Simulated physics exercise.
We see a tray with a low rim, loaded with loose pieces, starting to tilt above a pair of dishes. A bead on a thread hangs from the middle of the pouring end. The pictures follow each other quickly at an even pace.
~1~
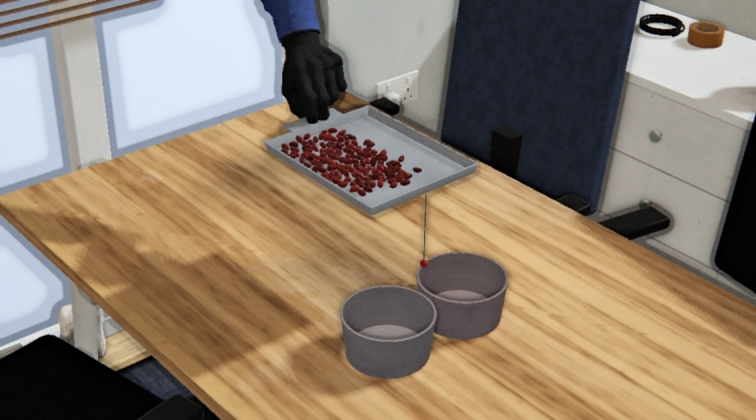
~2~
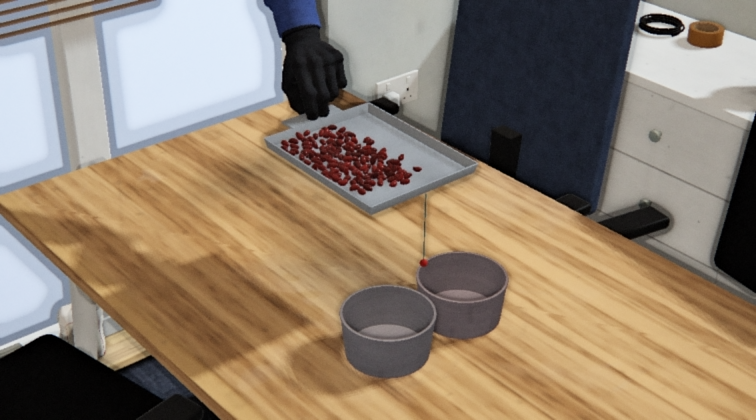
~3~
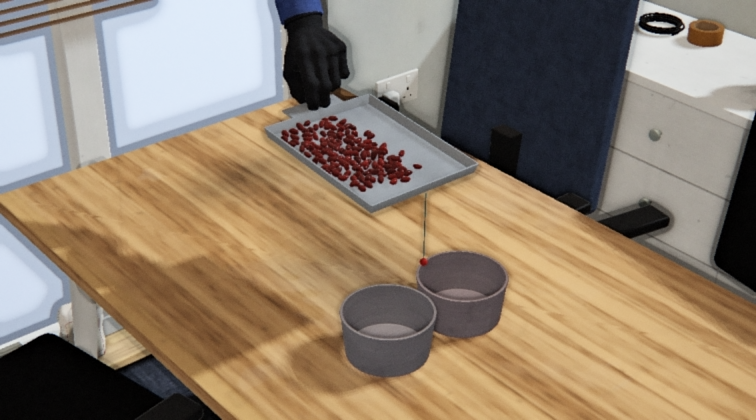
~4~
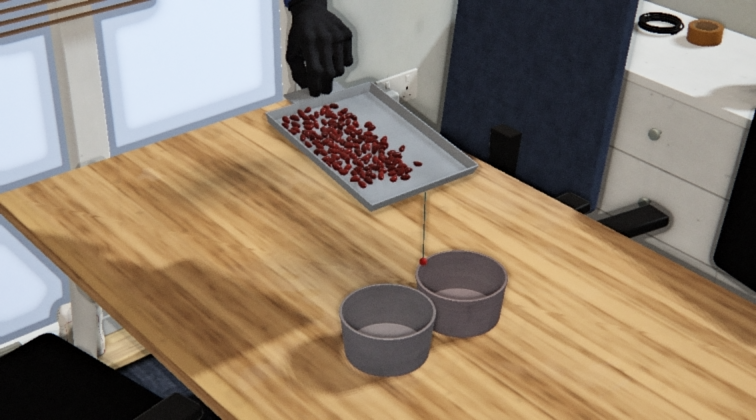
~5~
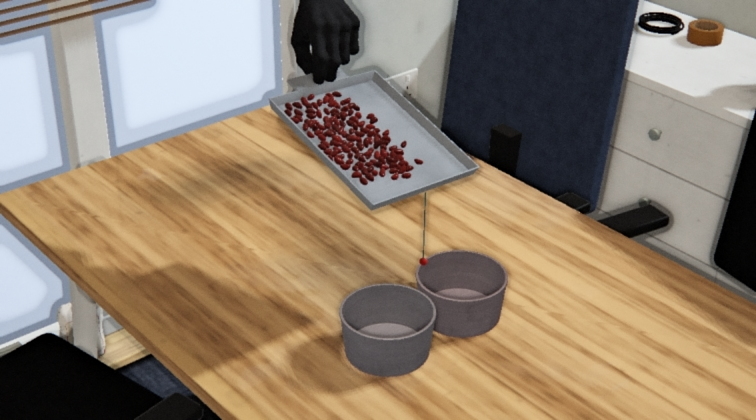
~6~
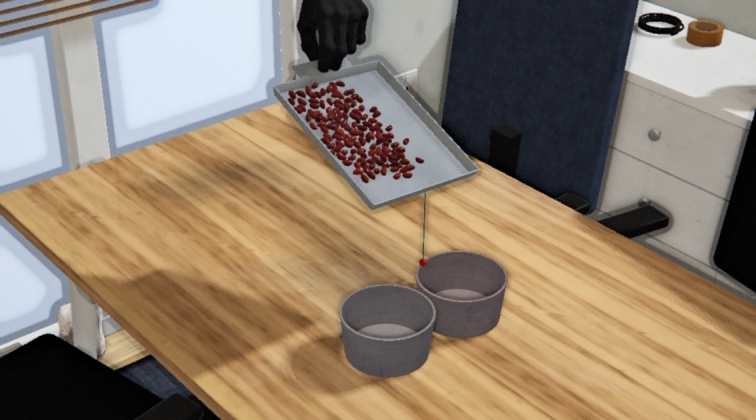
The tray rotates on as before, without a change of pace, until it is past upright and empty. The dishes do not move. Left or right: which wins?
The right-hand dish gets more.
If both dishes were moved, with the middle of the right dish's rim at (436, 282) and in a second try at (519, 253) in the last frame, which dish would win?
First right, then the left-hand dish.
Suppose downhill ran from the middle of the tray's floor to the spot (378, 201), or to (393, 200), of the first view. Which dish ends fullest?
In turn: The left dish; the left-hand dish.
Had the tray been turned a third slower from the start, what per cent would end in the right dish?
Roughly 80 in a hundred.
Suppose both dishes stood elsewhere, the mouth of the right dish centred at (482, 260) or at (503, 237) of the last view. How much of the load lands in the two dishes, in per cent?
About 90 and 60 per cent.
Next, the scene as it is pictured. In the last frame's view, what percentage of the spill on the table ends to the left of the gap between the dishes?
Close to 0 per cent.
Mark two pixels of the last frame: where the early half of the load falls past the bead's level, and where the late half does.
At about (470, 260), then at (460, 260).
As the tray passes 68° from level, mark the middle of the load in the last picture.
Close to (429, 166).
Shortly afterwards, tray tipped steeply; all but a few on the tray; a little in the air.
Next, tray tipped past a quarter turn; a little on the tray; only a few in the left dish; near half in the right dish; a little outside both; near a quarter in the air.
Some moments later, tray tipped past a quarter turn; a little in the left dish; the bulk in the right dish; near a quarter outside both.
In the end, tray tipped past a quarter turn; a little in the left dish; the bulk in the right dish; near a quarter outside both.
